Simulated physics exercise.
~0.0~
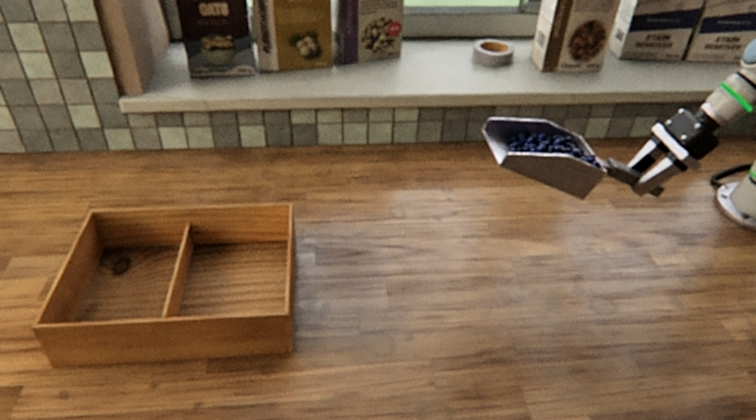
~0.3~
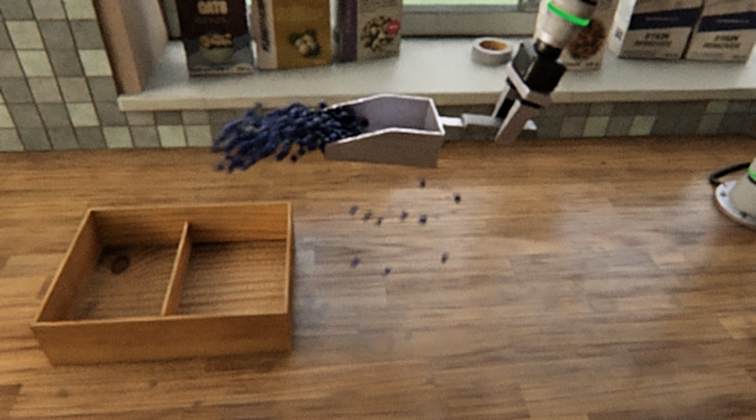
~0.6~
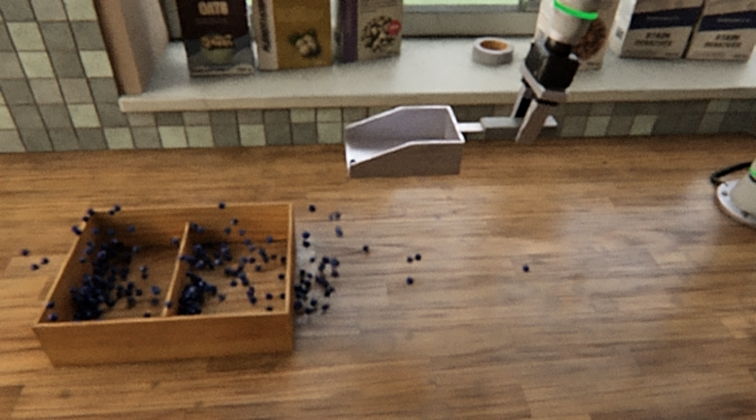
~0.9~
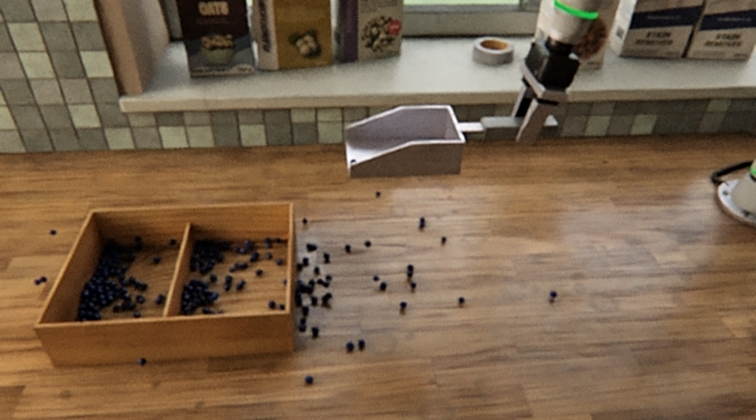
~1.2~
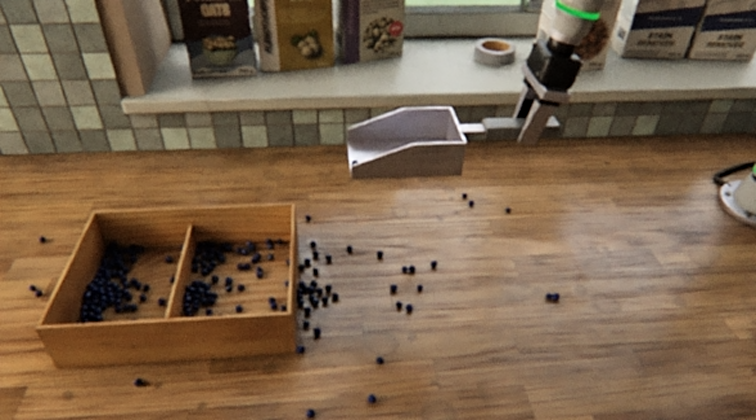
A robot arm flings dark beads from a scoop leftward into a divided wooden box, scattering some.
